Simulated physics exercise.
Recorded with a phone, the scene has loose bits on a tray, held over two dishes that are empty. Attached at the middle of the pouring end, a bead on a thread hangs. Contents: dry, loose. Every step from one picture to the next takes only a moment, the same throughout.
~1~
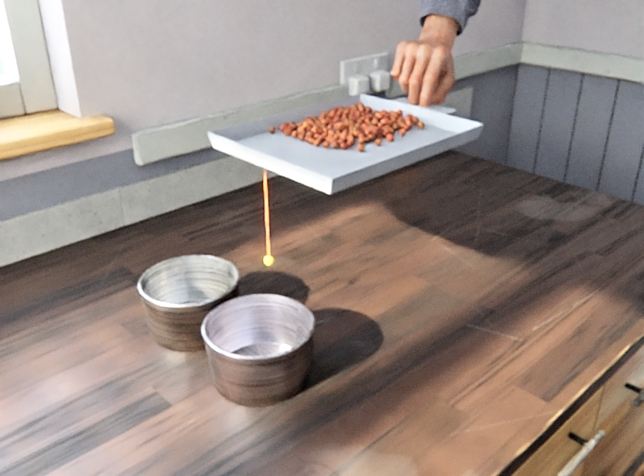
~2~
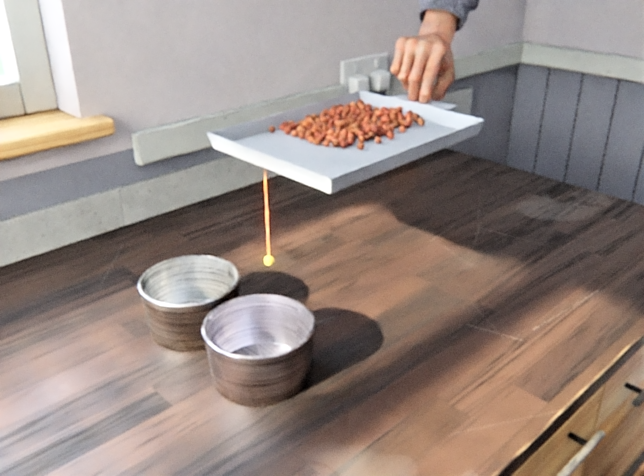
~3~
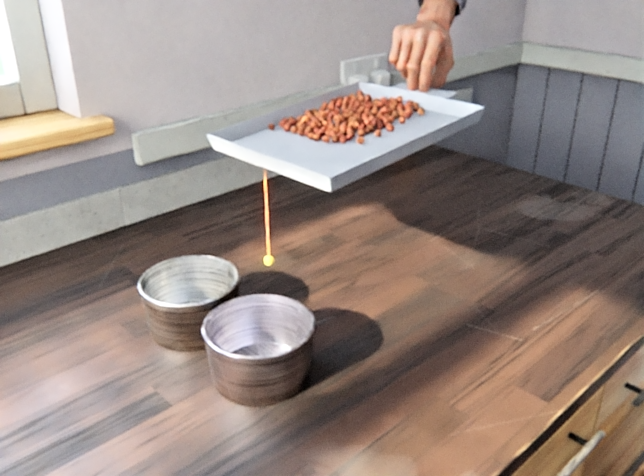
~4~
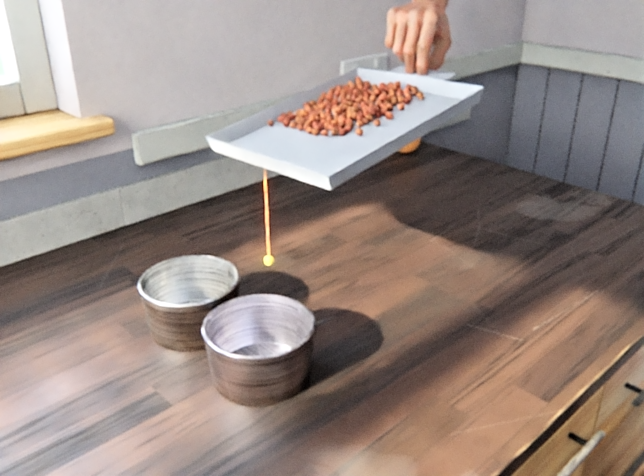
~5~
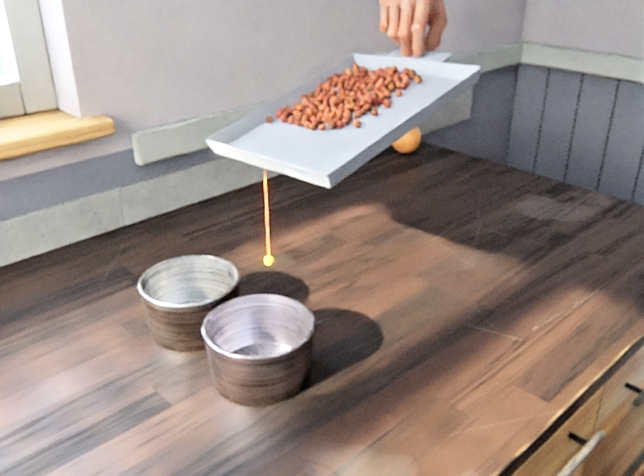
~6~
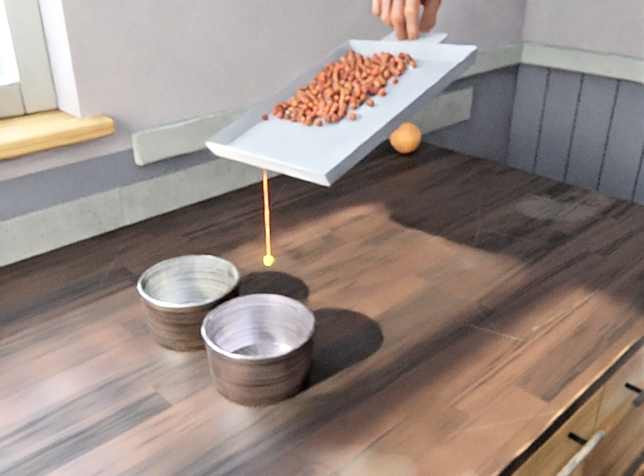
On a wooden countertop by a window, two empty round dishes sit below a white tray of reddish-brown pellets held by a hand, a bead hanging from its near end. The tray begins almost level, then the hand raises the far end steadily, steepening its slope and revealing an orange ball behind.
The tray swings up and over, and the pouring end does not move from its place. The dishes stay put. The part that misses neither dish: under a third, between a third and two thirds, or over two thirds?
The share caught will be moderate, a third to two thirds of the load.
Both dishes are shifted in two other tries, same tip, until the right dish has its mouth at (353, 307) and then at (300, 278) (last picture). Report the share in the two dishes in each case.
In order: 10 percent and 40 percent.
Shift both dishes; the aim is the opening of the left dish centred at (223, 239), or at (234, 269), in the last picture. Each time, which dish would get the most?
Try one: The left-side dish. Try two: The left-side dish.
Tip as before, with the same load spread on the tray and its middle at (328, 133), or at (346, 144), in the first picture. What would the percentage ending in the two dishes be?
You'd get about 60 per cent first and about 70 per cent second.
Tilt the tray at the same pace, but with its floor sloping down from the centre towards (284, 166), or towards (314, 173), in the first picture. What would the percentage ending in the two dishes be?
About 90 and 40 per cent.
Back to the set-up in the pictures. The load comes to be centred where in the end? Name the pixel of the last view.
Somewhere close to (192, 308) in the last picture.
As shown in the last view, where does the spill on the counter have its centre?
The centre sits near (193, 285).
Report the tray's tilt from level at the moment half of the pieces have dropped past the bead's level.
It has tipped about 105 degrees.
Shortly afterwards, tray tipped steeply; the bulk on the tray; only a few in the right dish; only a few in the left dish; only a few outside both; near a quarter in the air.
Next, tray tipped past a quarter turn; near a third on the tray; only a few in the right dish; near a quarter in the left dish; near a quarter outside both; near a quarter in the air.
Some moments later, tray tipped past a quarter turn; only a few in the right dish; near half in the left dish; near half outside both.
In the end, tray tipped past a quarter turn; only a few in the right dish; near half in the left dish; near half outside both.
